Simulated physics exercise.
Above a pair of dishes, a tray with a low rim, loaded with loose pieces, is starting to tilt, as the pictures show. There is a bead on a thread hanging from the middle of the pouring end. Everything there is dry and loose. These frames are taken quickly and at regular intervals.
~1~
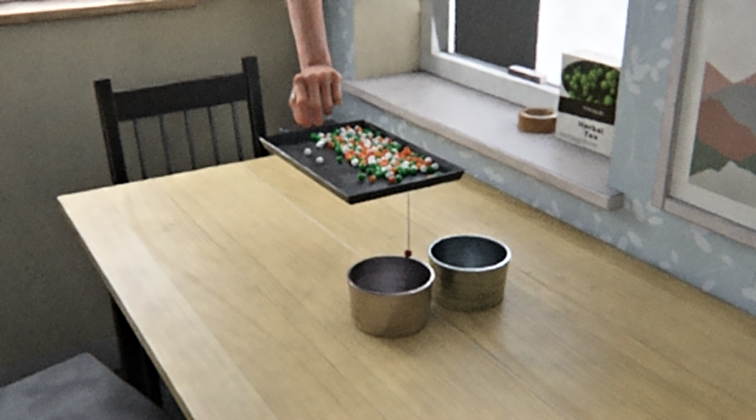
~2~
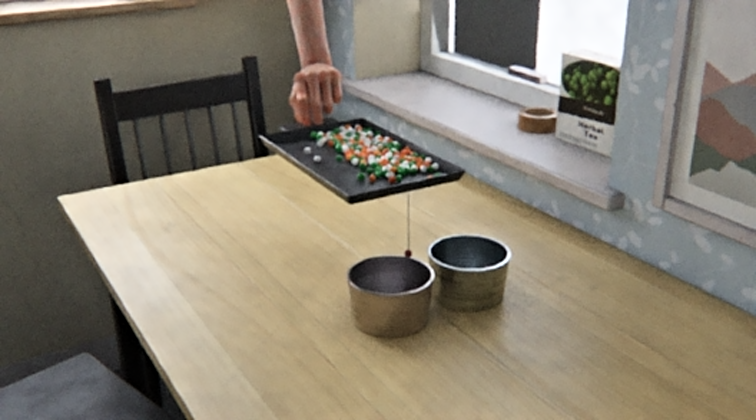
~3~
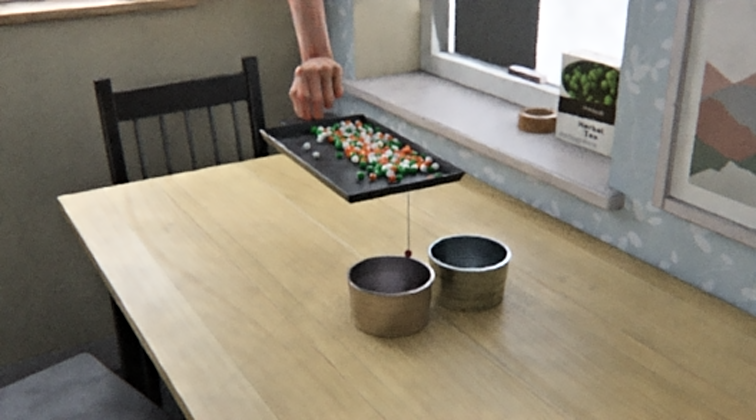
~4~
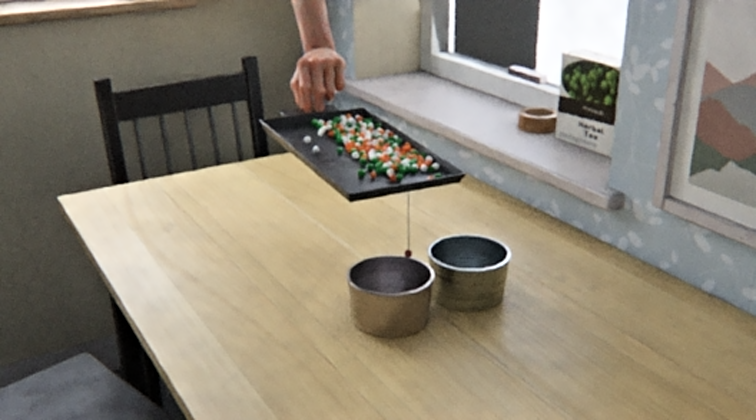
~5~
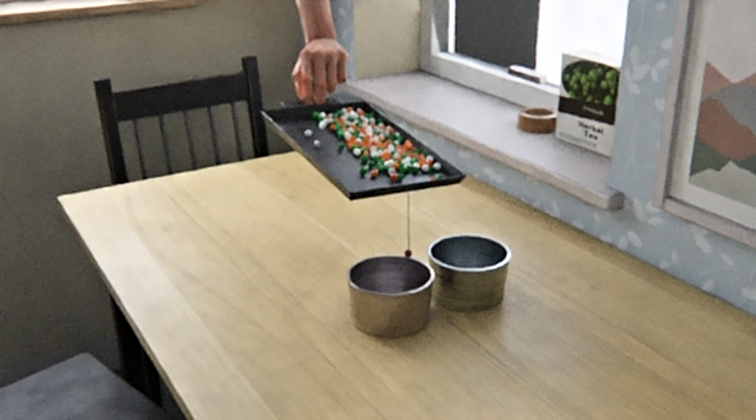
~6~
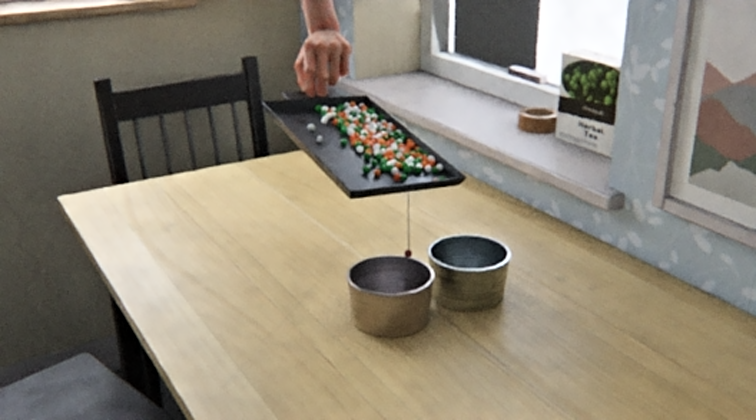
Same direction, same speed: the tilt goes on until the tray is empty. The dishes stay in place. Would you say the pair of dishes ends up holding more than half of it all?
I would say yes, more than half.
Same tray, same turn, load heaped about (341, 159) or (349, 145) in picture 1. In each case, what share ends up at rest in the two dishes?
Near 90 per cent and near 90 per cent.
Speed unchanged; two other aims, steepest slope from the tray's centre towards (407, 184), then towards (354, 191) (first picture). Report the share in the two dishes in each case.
It comes to about 70 per cent the first time and about 50 per cent the second.
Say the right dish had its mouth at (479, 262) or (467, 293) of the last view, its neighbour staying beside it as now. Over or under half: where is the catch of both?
In the first position a majority, in the second a minority.
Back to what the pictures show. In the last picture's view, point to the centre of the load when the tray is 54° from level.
I'd put the middle close to (440, 173).
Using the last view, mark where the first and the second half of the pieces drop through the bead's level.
I'd say close to (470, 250) at first and close to (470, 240) later on.
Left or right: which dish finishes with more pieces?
It's the right side.
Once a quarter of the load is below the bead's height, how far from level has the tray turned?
About 60°.
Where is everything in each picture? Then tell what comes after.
In the first frame, corners of the pouring end at (350, 194) and (460, 169), level; middle of the load at (374, 150), round plastic beads; left dish at (413, 310); right dish at (493, 285); bead on its thread at (408, 253).
In the second frame, corners of the pouring end at (350, 194) and (460, 169), level; middle of the load at (374, 150).
In the third frame, corners of the pouring end at (350, 193) and (460, 170), tipped barely, lowest at the right corner; middle of the load at (374, 147).
In the fourth frame, corners of the pouring end at (351, 191) and (461, 172), tipped a little, lowest at the right corner; middle of the load at (375, 143).
In the fifth frame, corners of the pouring end at (352, 190) and (461, 174), tipped a little, lowest at the right corner; middle of the load at (376, 140).
In the sixth frame, corners of the pouring end at (352, 189) and (461, 175), tipped a little, lowest at the right corner; middle of the load at (379, 137), about a quarter on the move; left dish at (413, 310); right dish at (493, 285).
Soon after the last picture, tray tipped steeply; most on the tray; a small part in the right dish; a small part in the air.
A little later, tray tipped right over; a stray few on the tray; a stray few in the left dish; most in the right dish; a small part outside both.
Later still, tray tipped past a quarter turn; a stray few in the left dish; most in the right dish; a small part outside both.
At rest, tray tipped past a quarter turn; a stray few in the left dish; most in the right dish; a small part outside both.
